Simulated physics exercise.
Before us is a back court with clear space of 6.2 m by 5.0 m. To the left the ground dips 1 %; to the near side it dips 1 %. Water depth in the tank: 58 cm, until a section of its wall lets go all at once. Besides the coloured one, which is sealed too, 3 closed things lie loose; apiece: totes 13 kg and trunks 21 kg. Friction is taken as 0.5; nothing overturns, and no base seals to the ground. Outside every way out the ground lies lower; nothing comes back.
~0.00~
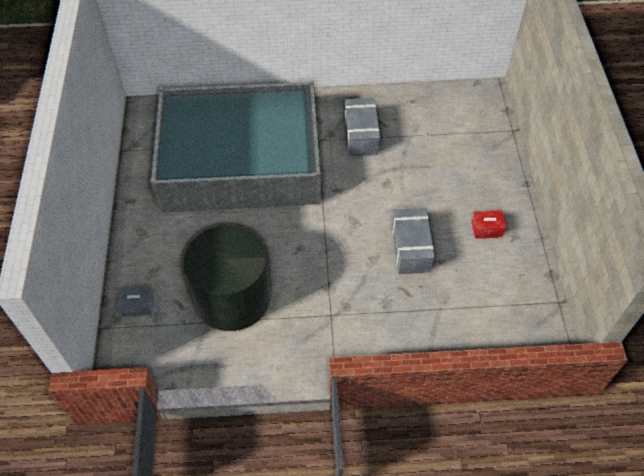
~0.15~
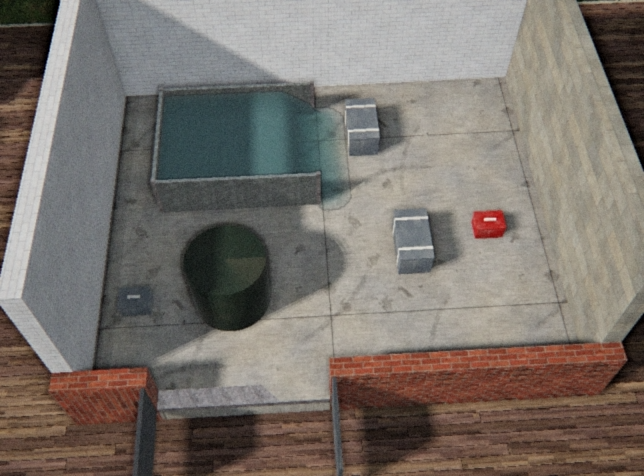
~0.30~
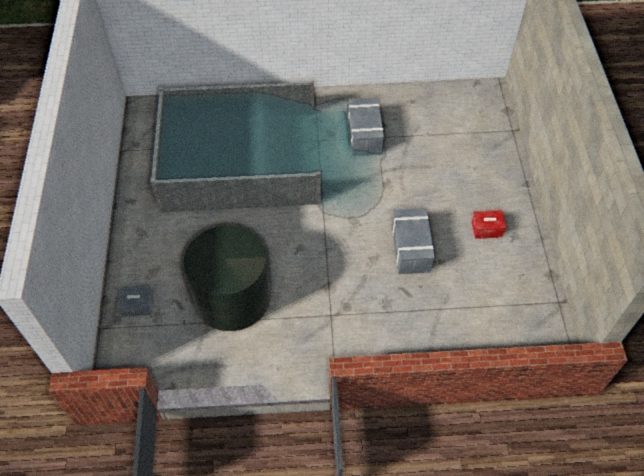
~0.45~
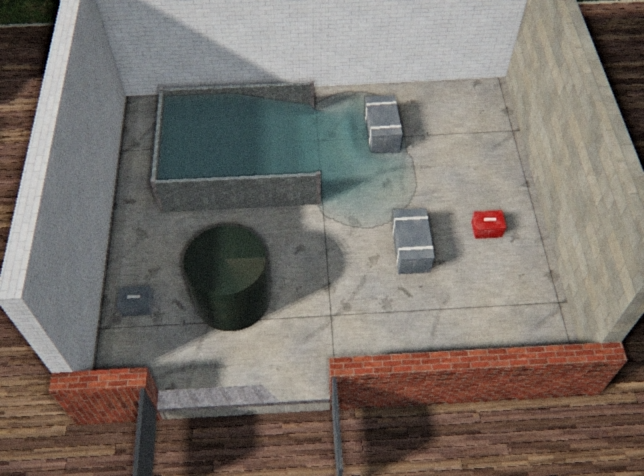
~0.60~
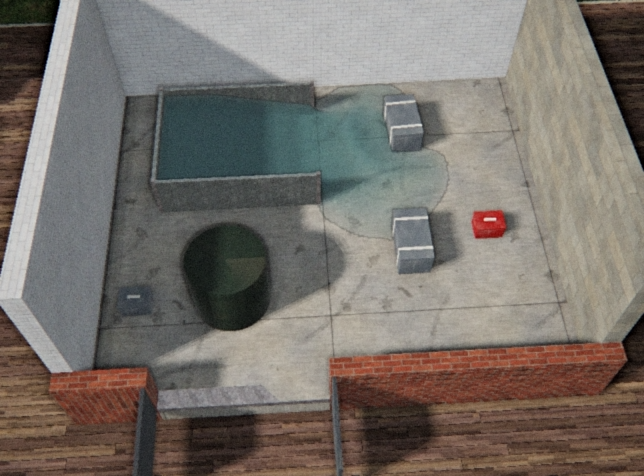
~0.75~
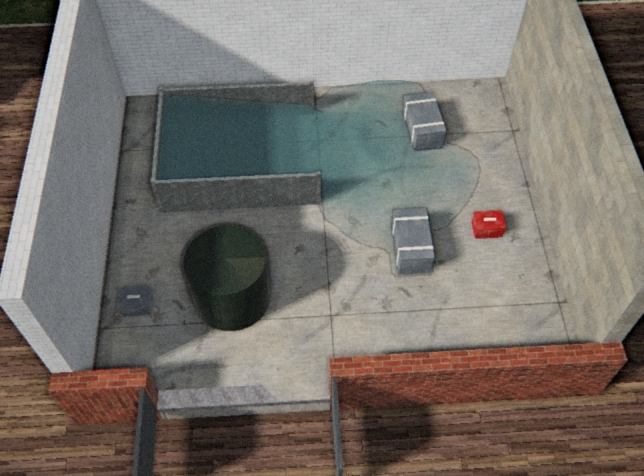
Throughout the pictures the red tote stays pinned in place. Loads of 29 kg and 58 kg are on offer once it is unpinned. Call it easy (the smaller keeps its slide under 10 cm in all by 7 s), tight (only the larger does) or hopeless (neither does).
Tight.
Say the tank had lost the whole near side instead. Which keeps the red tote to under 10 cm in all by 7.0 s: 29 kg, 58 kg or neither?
Note: Low mass sufficient.
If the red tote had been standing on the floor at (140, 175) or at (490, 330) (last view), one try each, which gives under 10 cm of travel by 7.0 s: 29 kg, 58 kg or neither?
Try 1: Lesser mass sufficient. Try 2: Greater mass required.
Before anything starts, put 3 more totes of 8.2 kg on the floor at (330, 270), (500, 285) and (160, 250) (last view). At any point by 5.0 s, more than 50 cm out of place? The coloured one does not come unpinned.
Taking them one by one: Below the mark; above the mark; below the mark.
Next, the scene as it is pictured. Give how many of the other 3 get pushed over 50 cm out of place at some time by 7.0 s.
2.
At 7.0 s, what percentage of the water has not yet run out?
I'd say some 94 percent hasn't gone yet.
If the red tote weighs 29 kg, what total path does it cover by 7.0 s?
Total path: Roughly 100 cm.
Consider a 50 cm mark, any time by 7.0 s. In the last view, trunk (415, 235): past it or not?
Answer: More.
After 1.4 s the red tote would be 0 cm from its start with 29 kg and 0 cm from its start with 58 kg; 8 cm of water round it then.
After 3.1 s the red tote would be 37 cm from its start with 29 kg and 0 cm from its start with 58 kg; 13 cm of water round it then.
After 4.9 s the red tote would be 89 cm from its start with 29 kg and 0 cm from its start with 58 kg; 7 cm of water round it then.
After 7.0 s the red tote would be 89 cm from its start with 29 kg and 0 cm from its start with 58 kg; 8 cm of water round it then.
